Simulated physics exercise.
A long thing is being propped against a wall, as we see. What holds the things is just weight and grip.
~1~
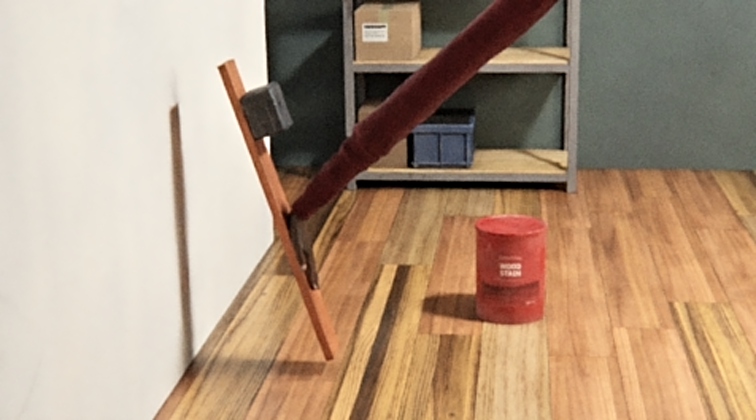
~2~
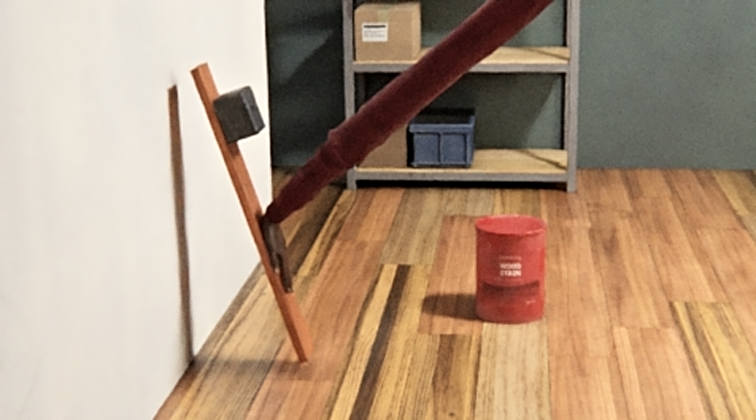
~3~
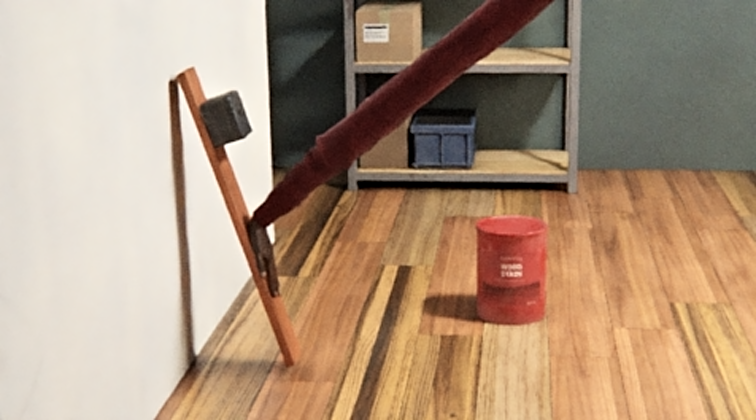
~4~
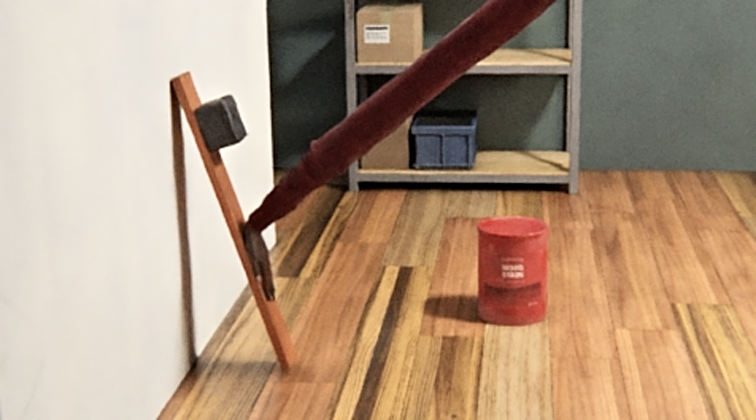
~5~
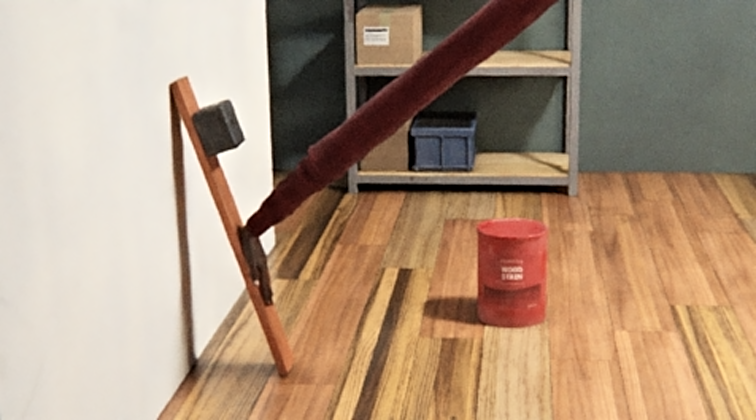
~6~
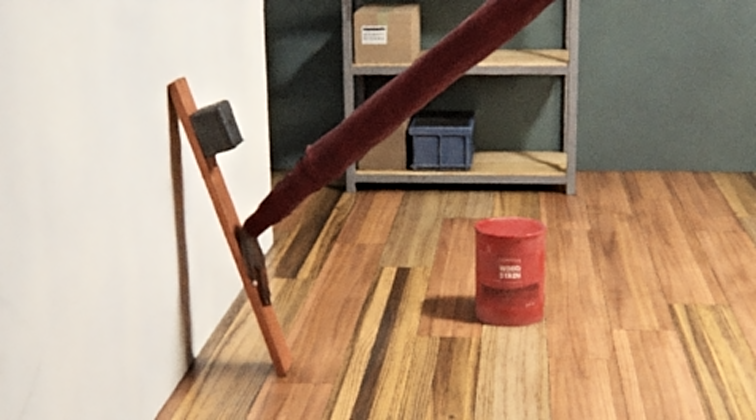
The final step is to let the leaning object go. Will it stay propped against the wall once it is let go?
Yes: My guess is it keeps its place.
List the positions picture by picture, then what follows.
The first picture shows not yet at the wall; orange plank (281, 212); red pail (511, 269).
The second picture shows not yet at the wall; orange plank (254, 215); red pail (510, 269).
The third picture shows not yet at the wall; orange plank (241, 219); red pail (511, 269).
The fourth picture shows not yet at the wall; orange plank (237, 223); red pail (513, 270).
The fifth picture shows leant on the wall, still held; orange plank (234, 228); red pail (512, 272).
The sixth picture shows leant on the wall, still held; orange plank (232, 228); red pail (510, 271).
Then, 0.20 s after the last picture, nothing has stirred.
Then, 0.70 s after the last picture, orange plank resting near (232, 229).
At rest, both in place. Seen from the same camera at the end, orange plank near (232, 229). The plank holds.
